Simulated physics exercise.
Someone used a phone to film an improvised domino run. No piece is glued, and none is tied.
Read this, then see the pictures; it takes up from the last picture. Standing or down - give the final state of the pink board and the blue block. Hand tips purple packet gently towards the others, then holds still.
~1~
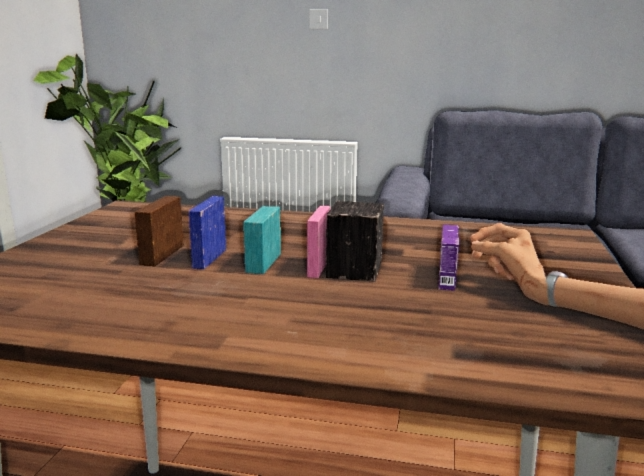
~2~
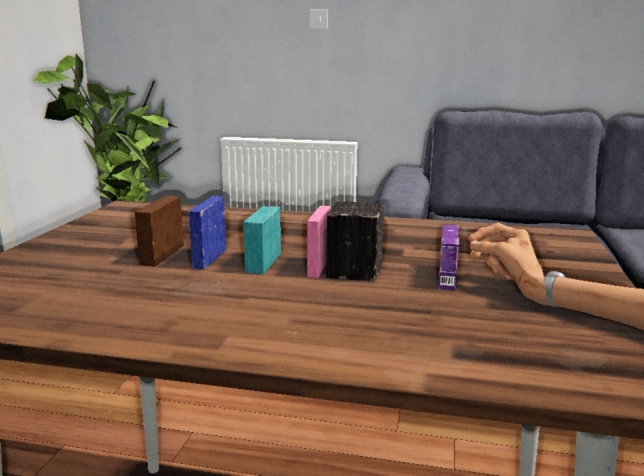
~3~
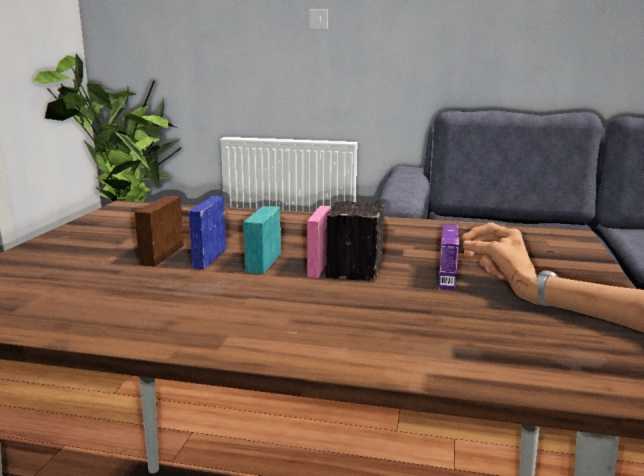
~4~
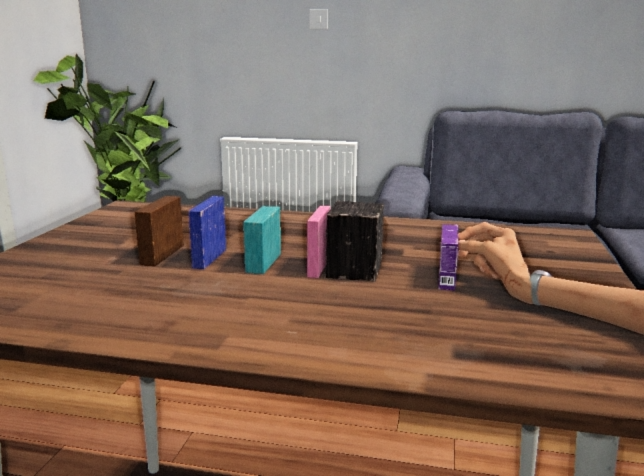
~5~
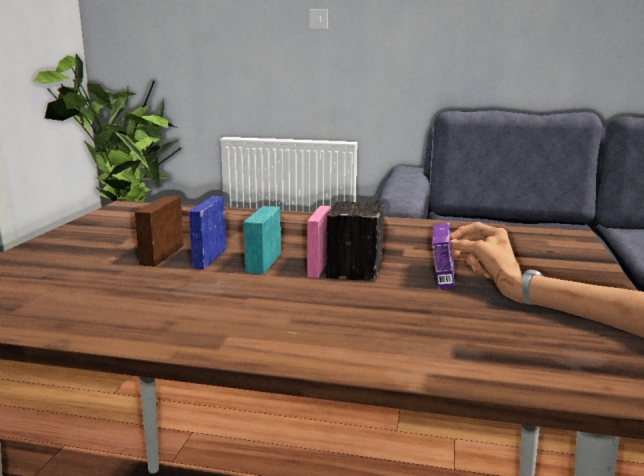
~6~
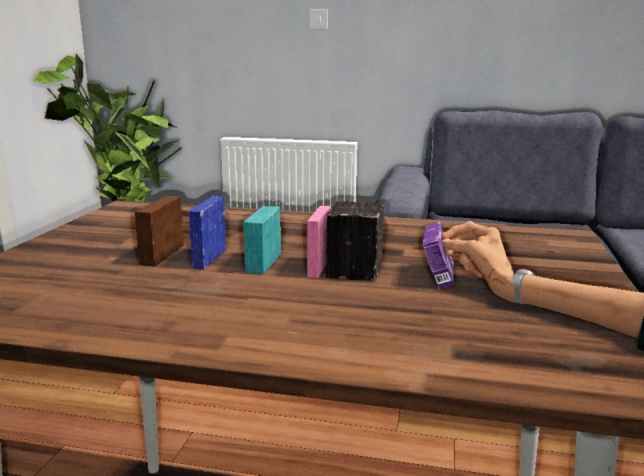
One by one: The pink board stays on end; the blue block stays on end.
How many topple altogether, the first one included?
1.
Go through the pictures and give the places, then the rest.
In the first frame, pink board (319, 241); blue block (208, 232).
In the second frame, turquoise board (263, 239); black block (355, 240).
In the third frame, turquoise board (263, 239); black block (355, 240).
In the fourth frame, turquoise board (263, 239); black block (355, 240).
In the fifth frame, purple packet 11° over; turquoise board (263, 239); black block (355, 240).
In the sixth frame, purple packet 22° over; pink board (319, 241); blue block (208, 232).
Then, 0.10 s later than the last frame, purple packet 41° over.
Then, 0.20 s later than the last frame, purple packet 89° over.
Then, 0.30 s later than the last frame, purple packet 90° over.
Then, 1.00 s later than the last frame, pink board resting near (319, 241); blue block resting near (208, 232).
When it is over, all 4 as before. End places, in pixels of the last picture, pink board near (319, 241), blue block near (208, 232).
